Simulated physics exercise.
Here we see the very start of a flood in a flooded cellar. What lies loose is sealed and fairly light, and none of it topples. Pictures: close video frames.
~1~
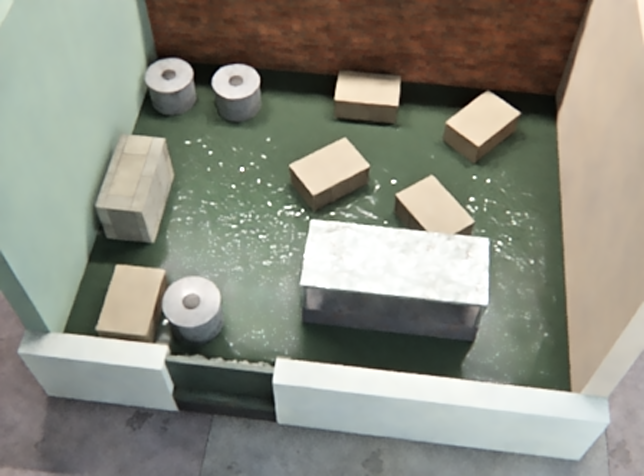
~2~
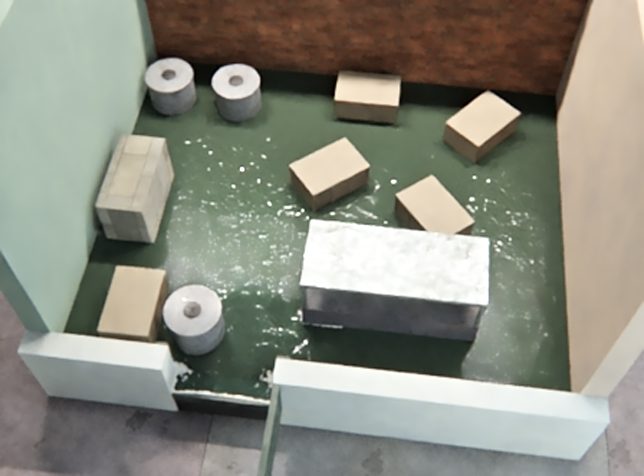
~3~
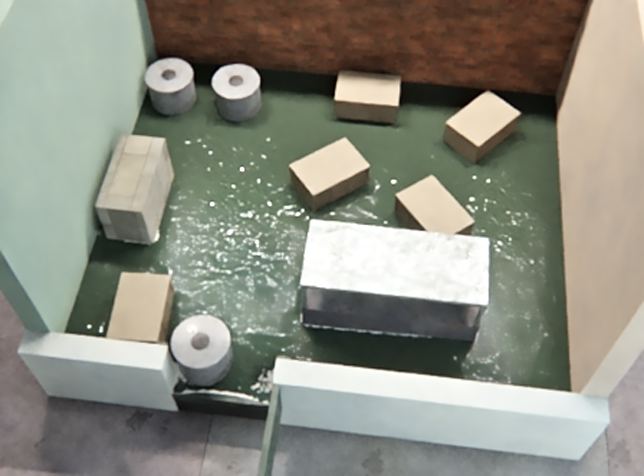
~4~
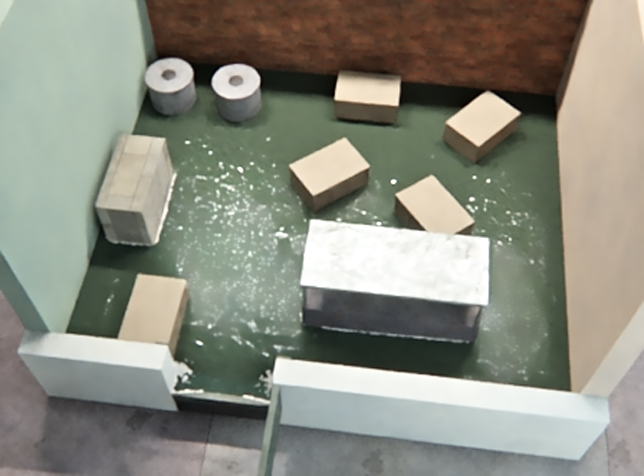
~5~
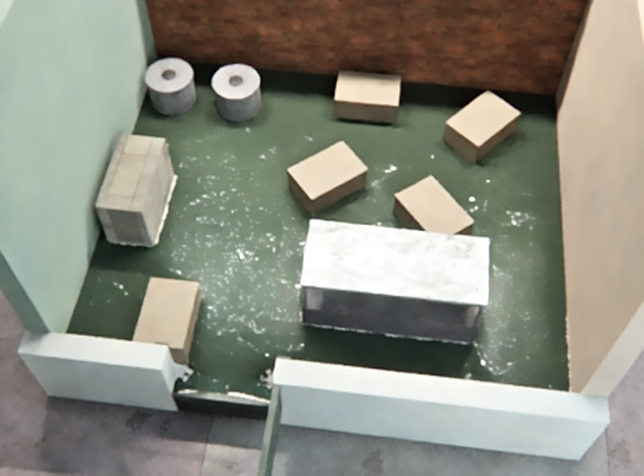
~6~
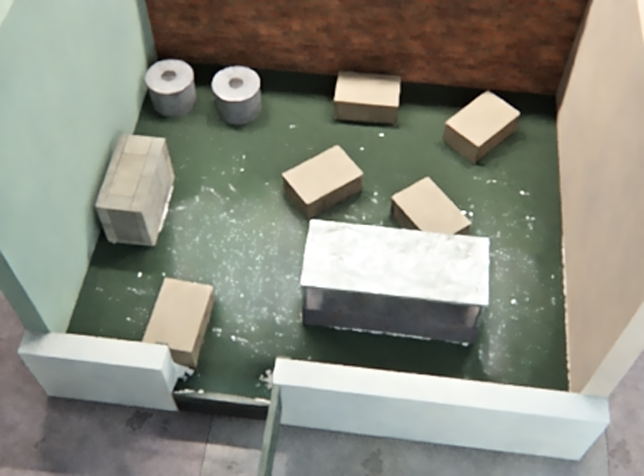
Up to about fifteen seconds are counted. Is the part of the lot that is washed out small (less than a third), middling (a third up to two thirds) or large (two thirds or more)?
Middling.
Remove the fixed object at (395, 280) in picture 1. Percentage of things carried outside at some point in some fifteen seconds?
Something like 50 percent of the things.
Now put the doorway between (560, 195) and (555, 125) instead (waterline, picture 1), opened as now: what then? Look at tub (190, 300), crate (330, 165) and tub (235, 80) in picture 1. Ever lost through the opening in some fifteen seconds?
In sequence: Remains, escapes, remains.
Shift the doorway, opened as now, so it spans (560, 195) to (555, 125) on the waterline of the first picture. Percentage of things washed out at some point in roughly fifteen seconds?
Roughly 50 in a hundred.
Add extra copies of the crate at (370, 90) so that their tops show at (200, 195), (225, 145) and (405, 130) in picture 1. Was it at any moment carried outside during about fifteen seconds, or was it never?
Result list, first to last: Leaves, leaves, does not leave.
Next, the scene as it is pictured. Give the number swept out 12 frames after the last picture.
My count is 2.
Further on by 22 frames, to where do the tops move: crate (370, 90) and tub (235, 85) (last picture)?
I'd say close to (327, 113) and close to (219, 133).
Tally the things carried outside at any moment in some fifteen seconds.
My count comes to 3.
A moment on, 1 of 8 are out; 7 afloat.
Next, 2 of 8 are out; 6 afloat.
Later, 3 of 8 are out; 5 afloat.
In the end, 3 of 8 are out; 5 afloat.
